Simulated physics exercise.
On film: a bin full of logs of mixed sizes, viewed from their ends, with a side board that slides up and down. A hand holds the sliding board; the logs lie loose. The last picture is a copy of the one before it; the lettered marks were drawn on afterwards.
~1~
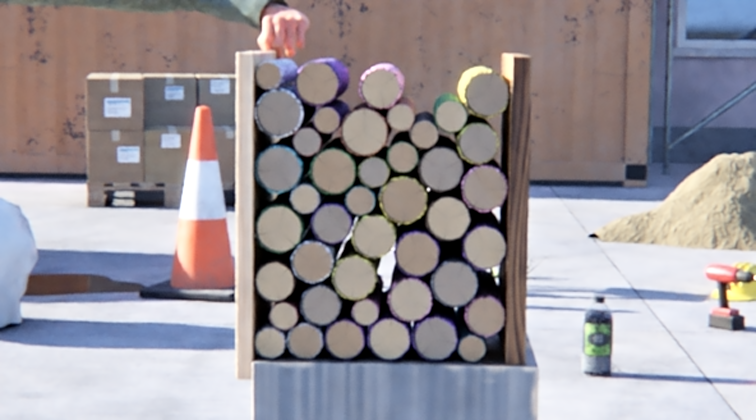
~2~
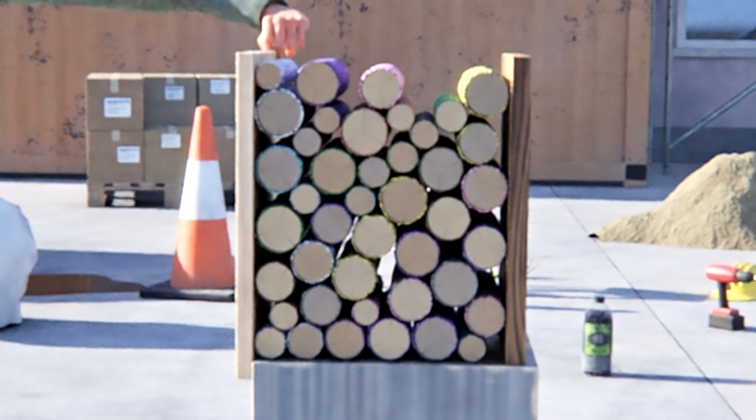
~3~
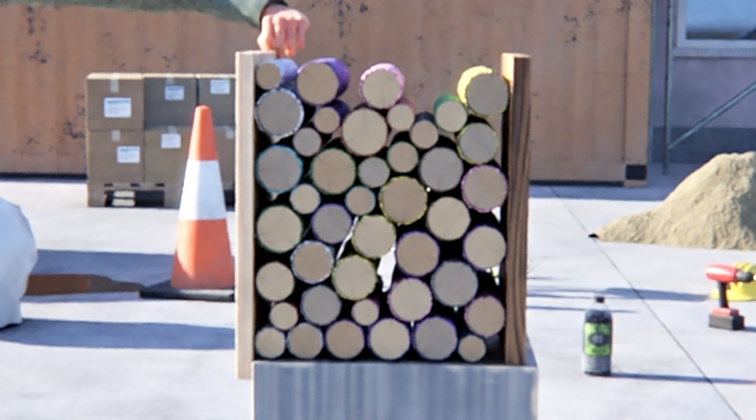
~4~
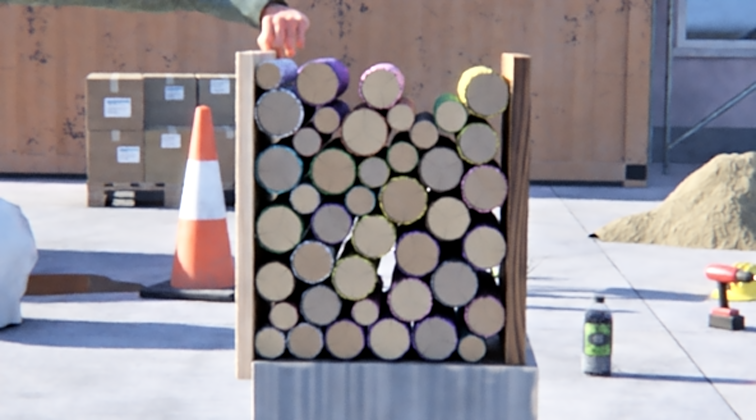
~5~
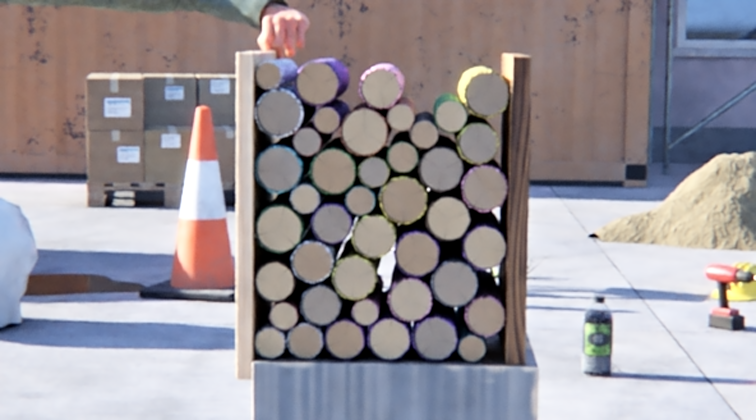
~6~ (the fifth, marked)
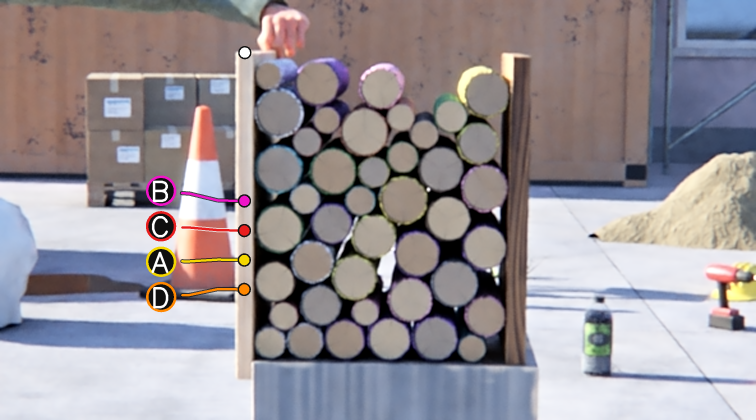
On a sunlit paved yard with a traffic cone and stacked boxes, a hand rested at the top left of a bin packed with round logs seen end-on, and nothing visibly moved.
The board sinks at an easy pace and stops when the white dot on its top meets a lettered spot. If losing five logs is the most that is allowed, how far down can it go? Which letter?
Down to B.
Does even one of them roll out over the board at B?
At B: Yes.
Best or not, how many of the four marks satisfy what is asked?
The number is one.
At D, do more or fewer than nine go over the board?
More than nine.
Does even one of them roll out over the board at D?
At D: Yes.
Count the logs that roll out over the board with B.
It comes to three.
On the copy, A at (244, 260); B at (245, 201); C at (244, 231); D at (244, 289); the white dot at (245, 53).
On B. First, top of the board (253, 118).
Then, top of the board (253, 192).
Finally, top of the board (253, 200), three out over the board.
By contrast, A more than five out over the board; C more than five out over the board; D more than five out over the board.
